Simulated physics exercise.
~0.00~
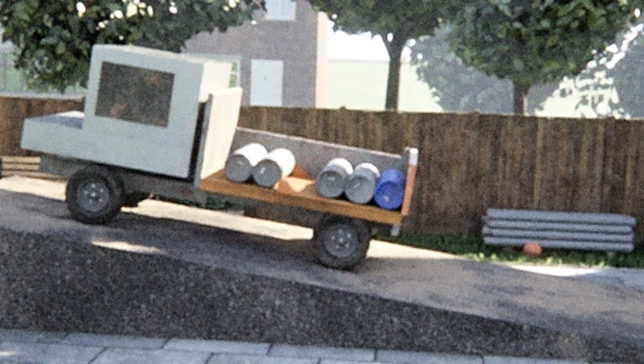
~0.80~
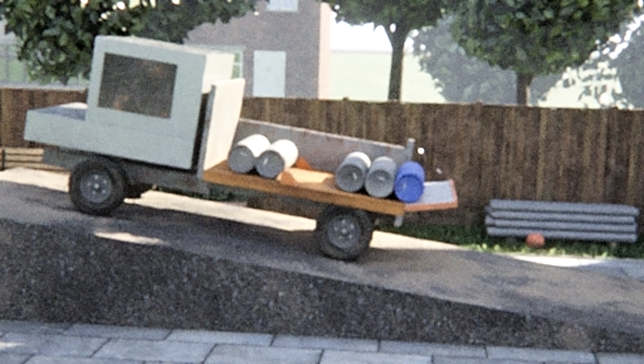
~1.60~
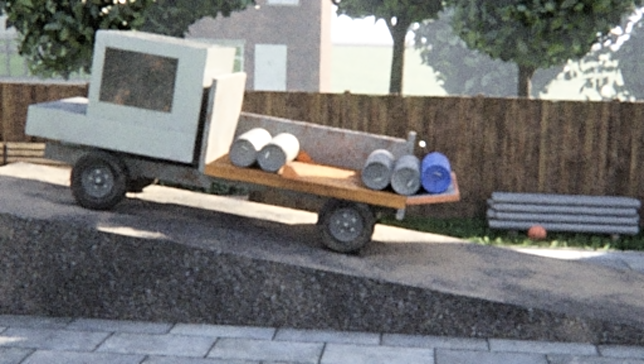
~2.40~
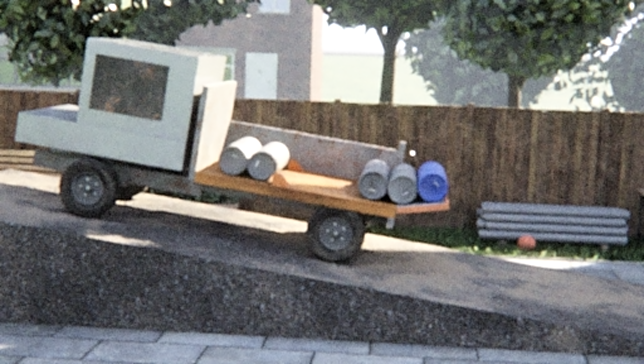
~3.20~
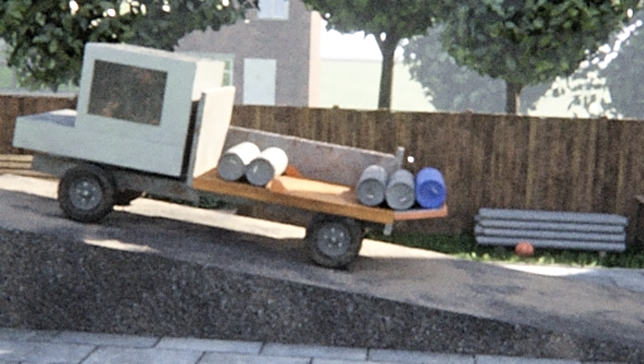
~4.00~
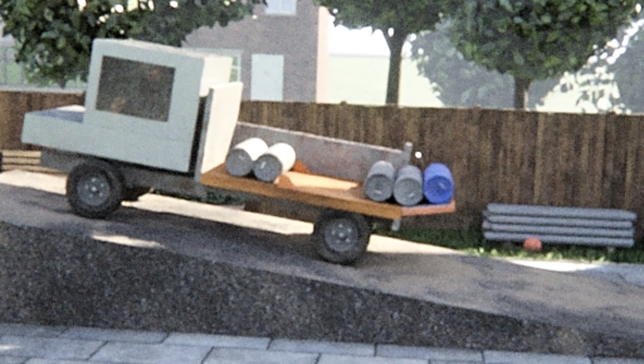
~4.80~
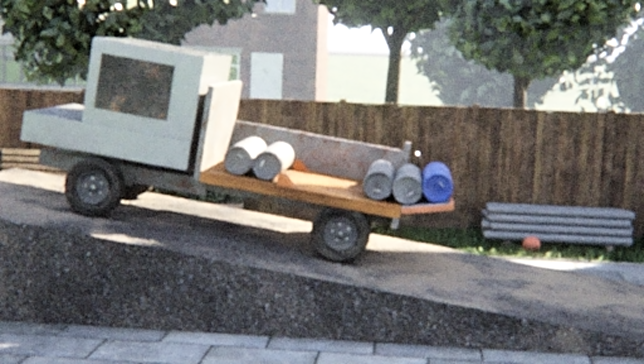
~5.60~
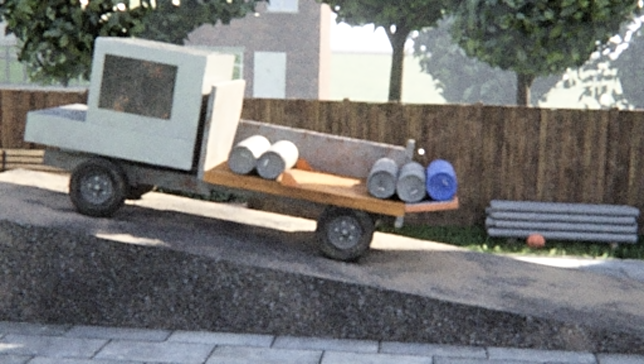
A sloping pickup's tailgate drops, and three cylinders roll right, the blue one stopping on it.
